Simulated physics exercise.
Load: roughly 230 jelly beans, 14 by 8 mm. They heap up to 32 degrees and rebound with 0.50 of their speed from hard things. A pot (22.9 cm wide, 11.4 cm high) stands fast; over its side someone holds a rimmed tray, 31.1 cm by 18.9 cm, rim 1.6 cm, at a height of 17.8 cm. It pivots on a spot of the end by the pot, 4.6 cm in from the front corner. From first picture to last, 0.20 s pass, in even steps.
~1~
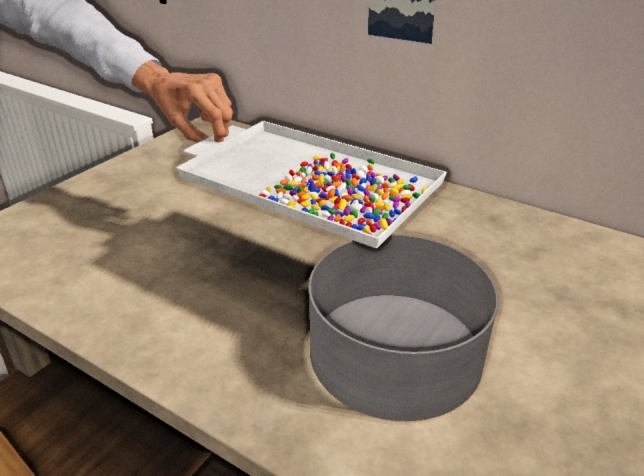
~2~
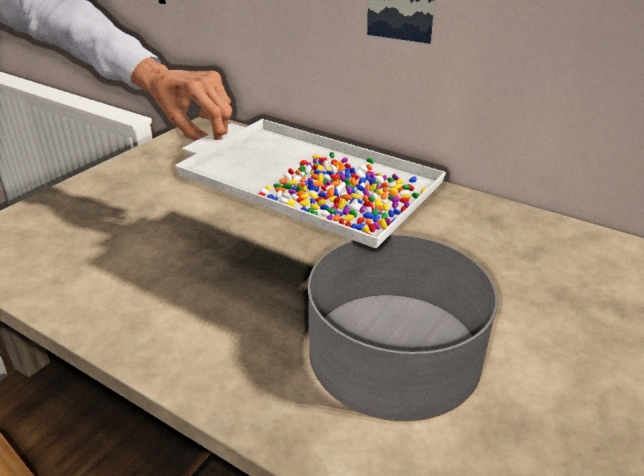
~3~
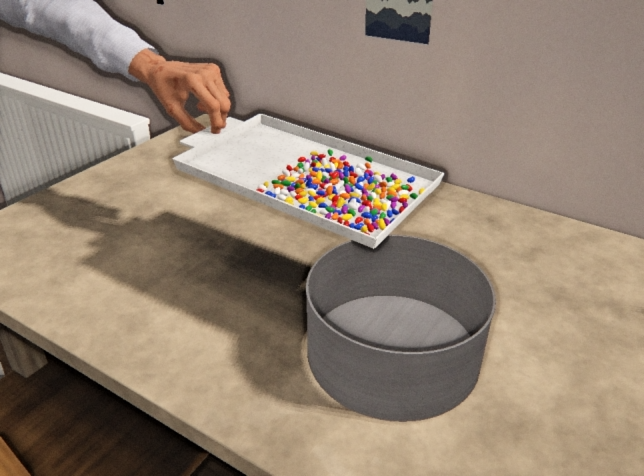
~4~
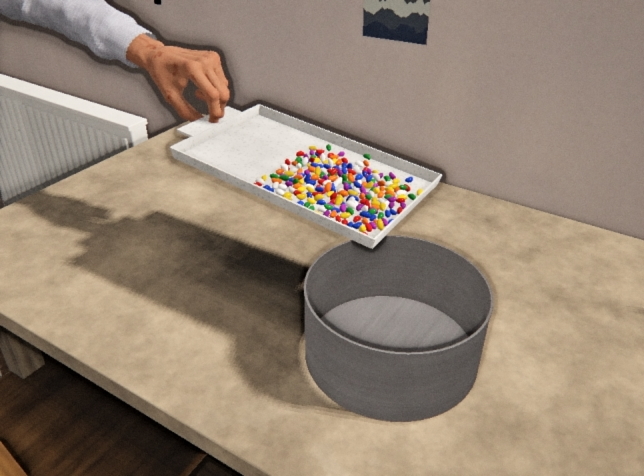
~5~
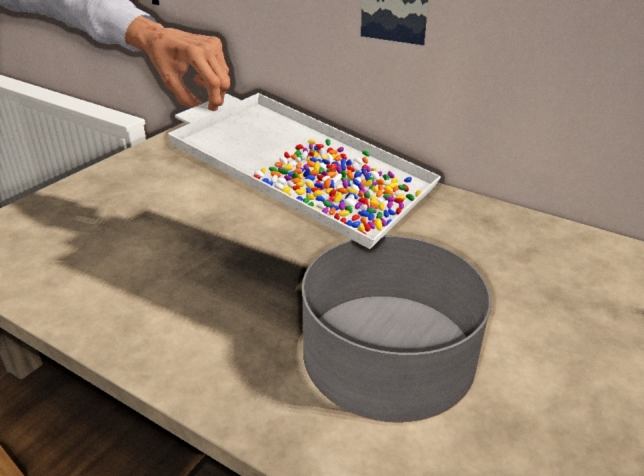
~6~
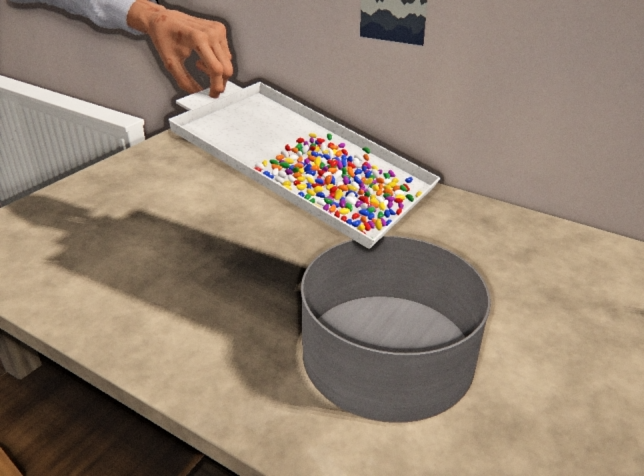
The clip opens on a hand holding a white rimmed tray of colourful jelly beans, nearly level, above a table beside an empty grey pot. The hand slowly raises its end of the tray, at first barely, then more noticeably, until the tray slants down toward the pot, the beans still on it.
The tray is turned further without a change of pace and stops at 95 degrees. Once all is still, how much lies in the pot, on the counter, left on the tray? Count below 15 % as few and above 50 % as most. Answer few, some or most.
Pot: Most, counter: Some, tray: Few.
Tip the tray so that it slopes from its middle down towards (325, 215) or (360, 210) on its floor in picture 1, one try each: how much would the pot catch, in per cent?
About 100 and 95 per cent.
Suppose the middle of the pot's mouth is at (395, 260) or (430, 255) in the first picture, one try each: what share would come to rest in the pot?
Some 85 and 100 per cent.
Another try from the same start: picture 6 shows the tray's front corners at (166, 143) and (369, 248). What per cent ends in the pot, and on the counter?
Pot 95, counter 5.
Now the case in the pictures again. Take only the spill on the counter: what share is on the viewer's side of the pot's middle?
Roughly 0 per cent.
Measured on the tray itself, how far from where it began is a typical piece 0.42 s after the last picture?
About 4 cm.
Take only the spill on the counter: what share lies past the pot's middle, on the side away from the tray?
About 70 per cent.
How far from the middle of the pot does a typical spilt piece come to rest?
Some 18 cm.
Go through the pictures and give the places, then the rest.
Tray tilt 0 degrees, front corners at (180, 167) and (377, 236); middle of the pieces at (339, 190); pot at (402, 286), in the first picture.
Tray tilt 1 degrees, front corners at (179, 165) and (376, 236); middle of the pieces at (338, 190), in the second picture.
Tray tilt 3 degrees, front corners at (176, 158) and (375, 236); middle of the pieces at (336, 188), in the third picture.
Tray tilt 6 degrees, front corners at (174, 147) and (374, 237), lowest corner right back; middle of the pieces at (335, 185), in the fourth picture.
Tray tilt 10 degrees, front corners at (172, 134) and (373, 237), lowest corner right back; middle of the pieces at (334, 181), in the fifth picture.
Tray tilt 14 degrees, front corners at (173, 120) and (373, 238), lowest corner right back; middle of the pieces at (334, 177); pot at (395, 287), in the sixth picture.
Then, 0.42 s after the last picture, tilt 53 degrees; the tray holds 100 %, the pot 0 %.
Then, 0.68 s after the last picture, tilt 79 degrees; the tray holds 70 %, the pot 10 %.
Then, 1.06 s after the last picture, tilt 95 degrees; the tray holds 0 %, the pot 60 %.
In the end, pot 60 %, counter 40 %, tray 0 %.
